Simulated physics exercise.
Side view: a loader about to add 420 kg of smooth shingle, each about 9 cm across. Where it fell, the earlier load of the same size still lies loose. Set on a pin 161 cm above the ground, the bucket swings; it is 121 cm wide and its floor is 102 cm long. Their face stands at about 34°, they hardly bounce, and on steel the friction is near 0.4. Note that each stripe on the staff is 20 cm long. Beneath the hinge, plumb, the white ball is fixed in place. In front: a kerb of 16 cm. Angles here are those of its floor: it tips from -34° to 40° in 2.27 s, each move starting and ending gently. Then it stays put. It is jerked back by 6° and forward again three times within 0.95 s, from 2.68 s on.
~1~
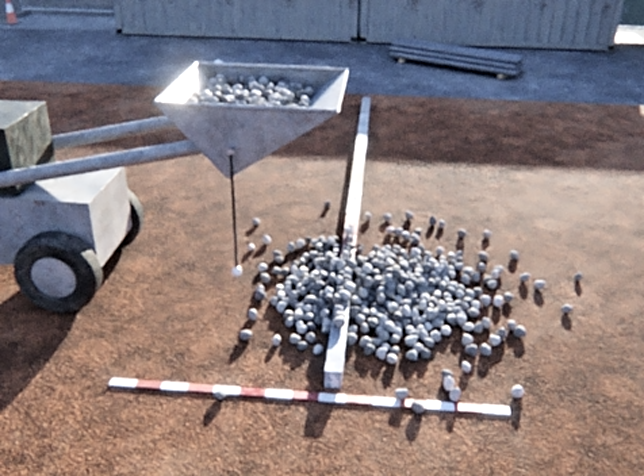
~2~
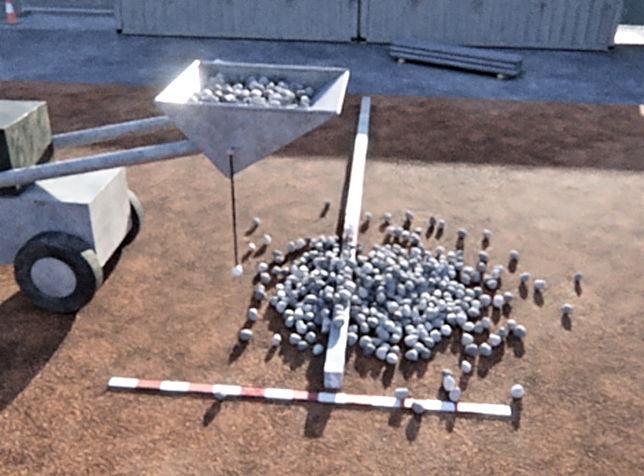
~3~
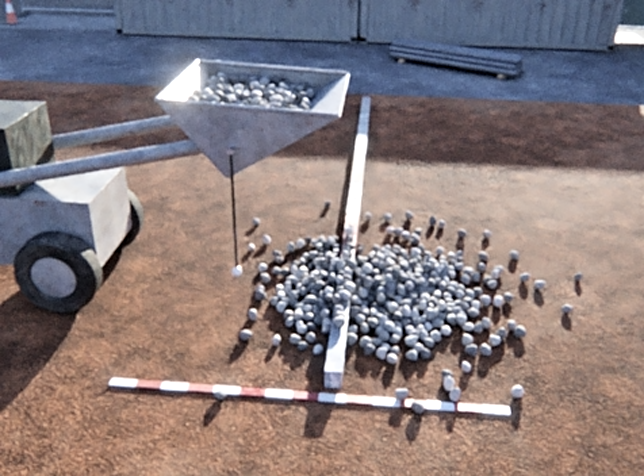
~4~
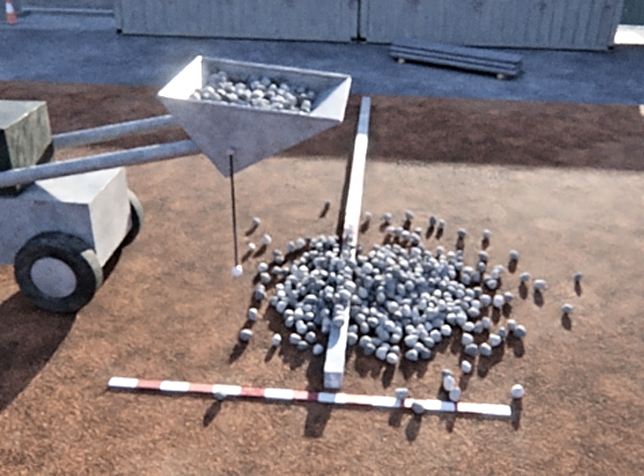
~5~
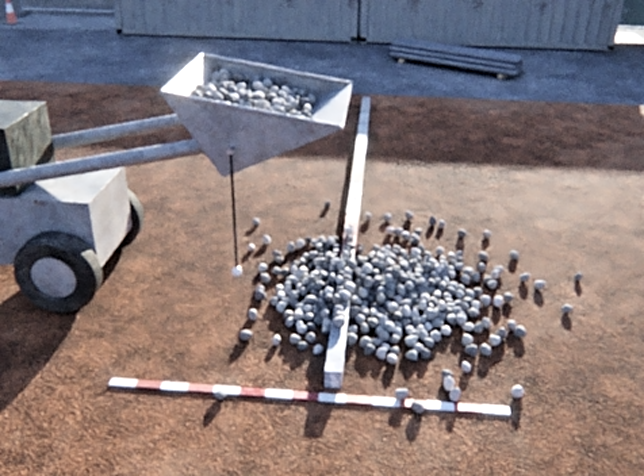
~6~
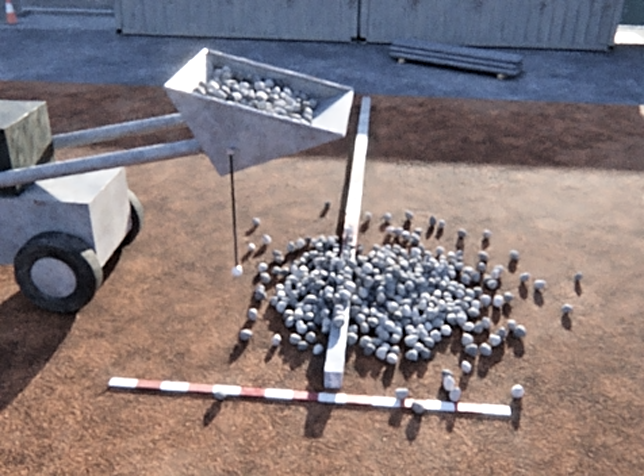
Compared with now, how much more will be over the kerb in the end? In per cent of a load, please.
Close to 89 parts in a hundred.
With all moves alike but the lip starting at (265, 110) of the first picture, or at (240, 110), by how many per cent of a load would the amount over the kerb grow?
Close to 10 per cent, followed by close to 0 per cent.
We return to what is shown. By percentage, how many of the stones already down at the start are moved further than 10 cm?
Around 25 in a hundred.
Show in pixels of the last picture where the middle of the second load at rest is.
Their middle is at about (387, 280).
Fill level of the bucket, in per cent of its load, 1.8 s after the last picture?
About 15 per cent.
Then, 1.1 s after the last picture the floor is at 28°; in per cent of one load, 92 in the bucket, 42 on this side of the kerb, 65 over the kerb; the foremost stones are at (549, 296).
Then, 1.8 s after the last picture the floor is at 40°; in per cent of one load, 13 in the bucket, 63 on this side of the kerb, 124 over the kerb; the foremost stones are at (549, 296).
Then, 3.5 s after the last picture the floor is at 40°; in per cent of one load, 0 in the bucket, 46 on this side of the kerb, 154 over the kerb; the foremost stones are at (549, 293).
Then, 6.3 s after the last picture the floor is at 40°; in per cent of one load, 0 in the bucket, 46 on this side of the kerb, 154 over the kerb; the foremost stones are at (549, 293). Net gain over the kerb, 89.
